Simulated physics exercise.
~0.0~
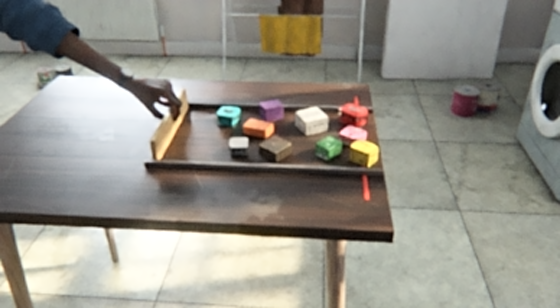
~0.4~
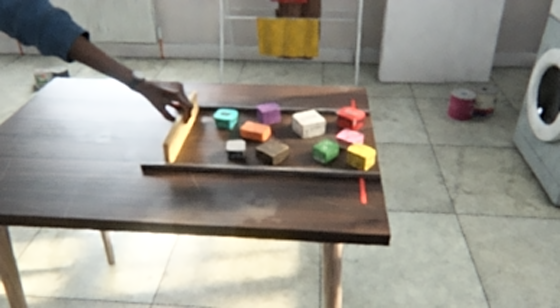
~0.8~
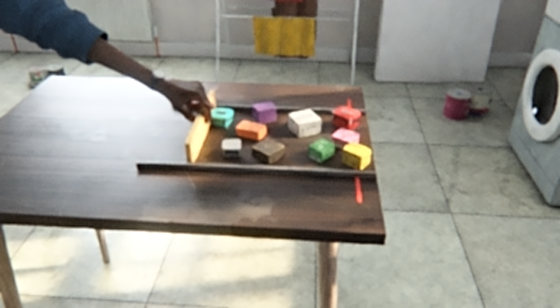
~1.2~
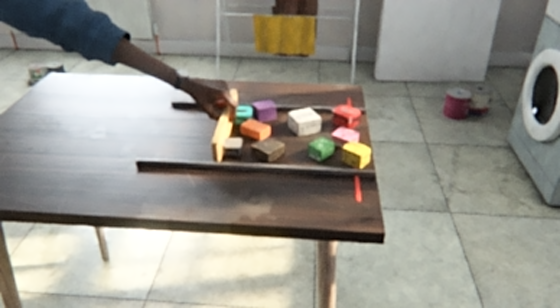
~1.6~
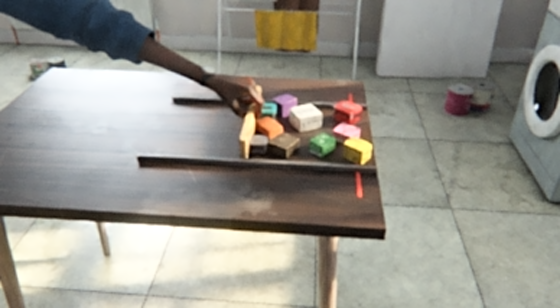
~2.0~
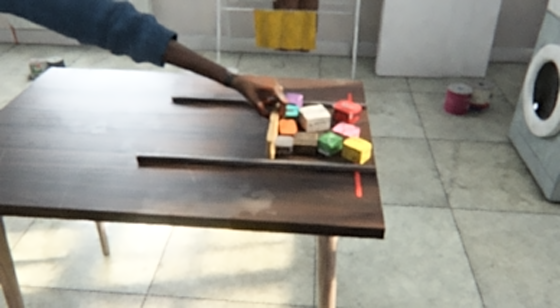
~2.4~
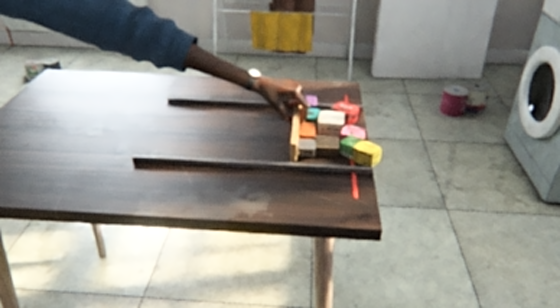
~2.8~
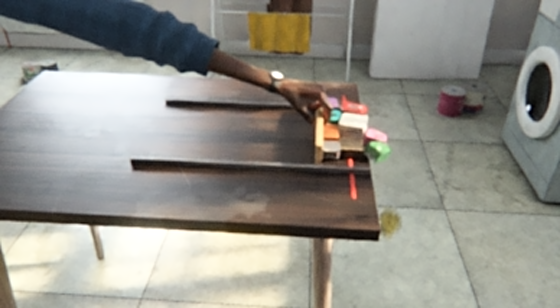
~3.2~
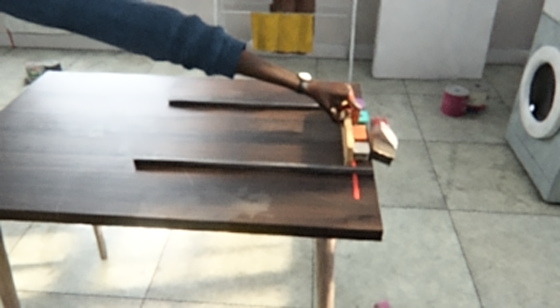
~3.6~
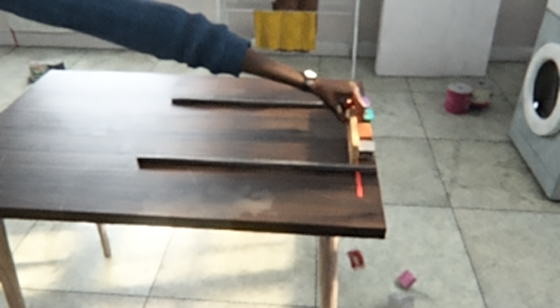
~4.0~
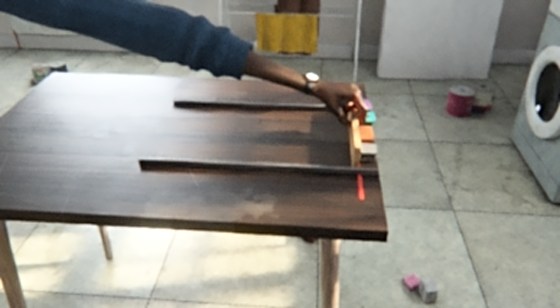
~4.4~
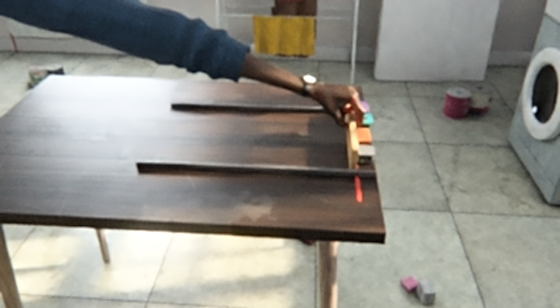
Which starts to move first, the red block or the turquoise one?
The turquoise one starts to move first, as the board reaches it early in the push. The red block near the far end only starts moving later, when the cluster is pressed up to the table's edge.
In a tiled room with a washing machine at the right, ten small colourful blocks lie scattered between two dark rails on a wooden table. A hand reaching in from the left slides an upright board to the right, and the board gathers the blocks one after another into a tight cluster. As the cluster is pushed to the table's right end, the yellow block drops off first, and others follow it over the edge. The board halts by the red tape with the hand still on it. A few blocks stay bunched against it, while at least five have fallen, two of them visible together on the floor.
